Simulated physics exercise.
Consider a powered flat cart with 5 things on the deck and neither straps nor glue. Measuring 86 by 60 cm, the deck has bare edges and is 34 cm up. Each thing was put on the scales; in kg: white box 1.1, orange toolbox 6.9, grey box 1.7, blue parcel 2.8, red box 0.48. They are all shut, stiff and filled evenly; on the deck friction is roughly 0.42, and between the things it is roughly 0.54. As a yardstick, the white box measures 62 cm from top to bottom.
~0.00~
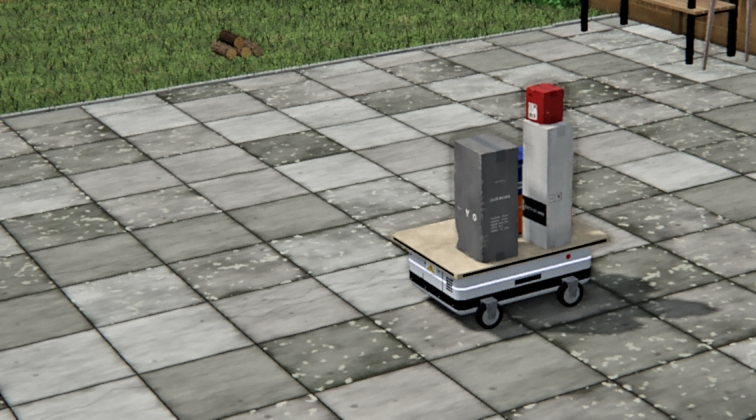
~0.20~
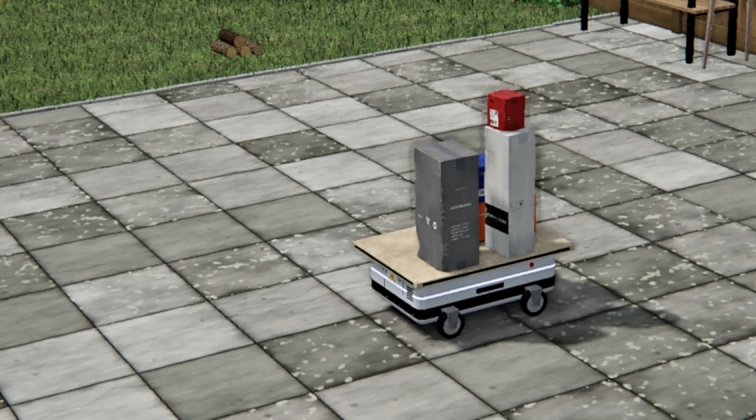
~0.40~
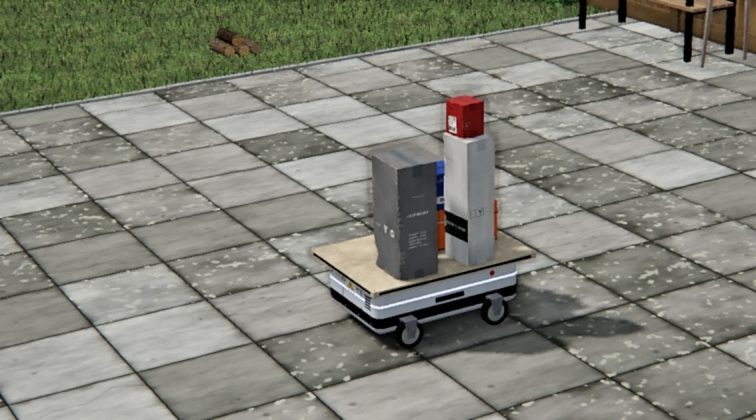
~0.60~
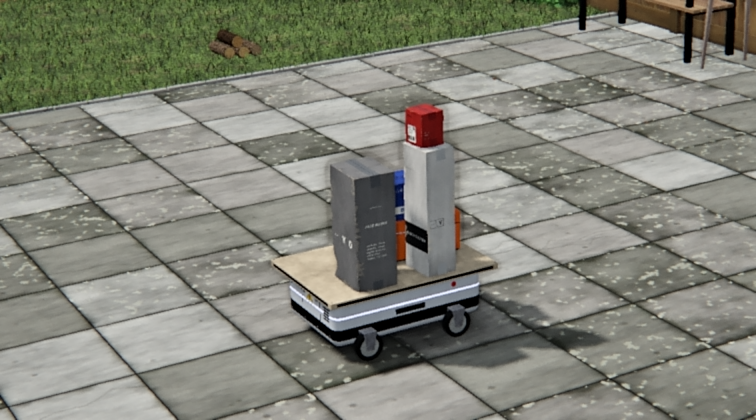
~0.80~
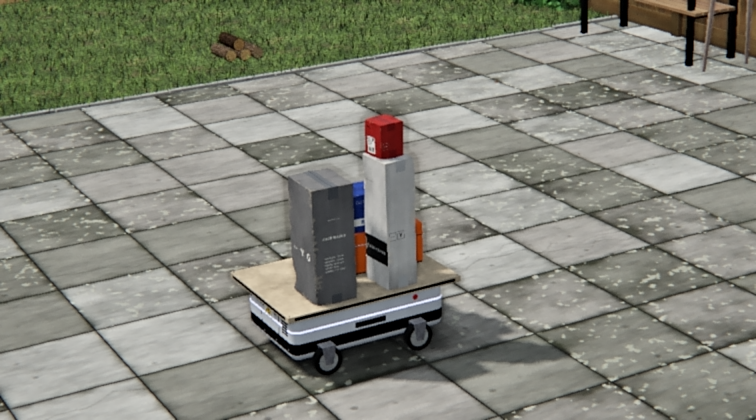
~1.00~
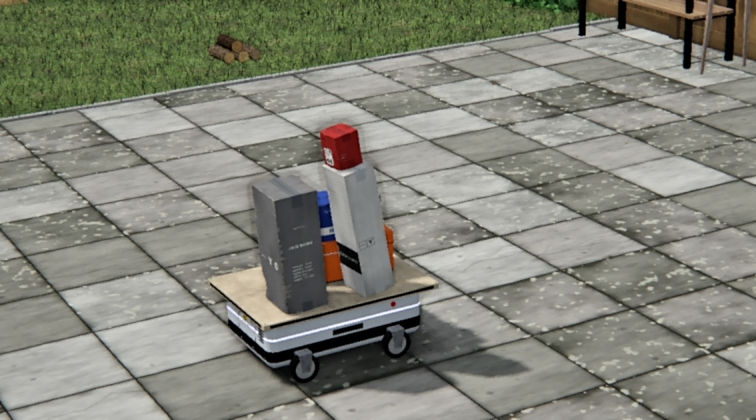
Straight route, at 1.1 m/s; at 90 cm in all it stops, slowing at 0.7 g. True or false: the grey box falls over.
True.
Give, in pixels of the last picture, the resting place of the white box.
Around (304, 271).
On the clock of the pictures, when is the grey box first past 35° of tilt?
Time: Approximately 1.6 s.
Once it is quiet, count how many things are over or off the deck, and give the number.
Count: 3.
After 1.20 s, cart 99 cm along, stopped; grey box leaning 10° near (283, 245); red box leaning 30°; white box leaning 26°.
After 1.60 s, cart 99 cm along, stopped; red box now off the deck; grey box leaning 39° near (252, 253); white box leaning 48°.
After 1.90 s, cart 99 cm along, stopped; grey box now off the deck; white box leaning 58°; blue parcel slid 7 cm.
After 2.20 s, cart 99 cm along, stopped; white box leaning 70°; blue parcel slid 7 cm; orange toolbox slid 5 cm.
At rest (2.9 s), off the deck and tipped over, grey box and red box; tipped over on the deck, white box; the other 2 in place, give or take 10 cm. In the last view, grey box near (204, 337).
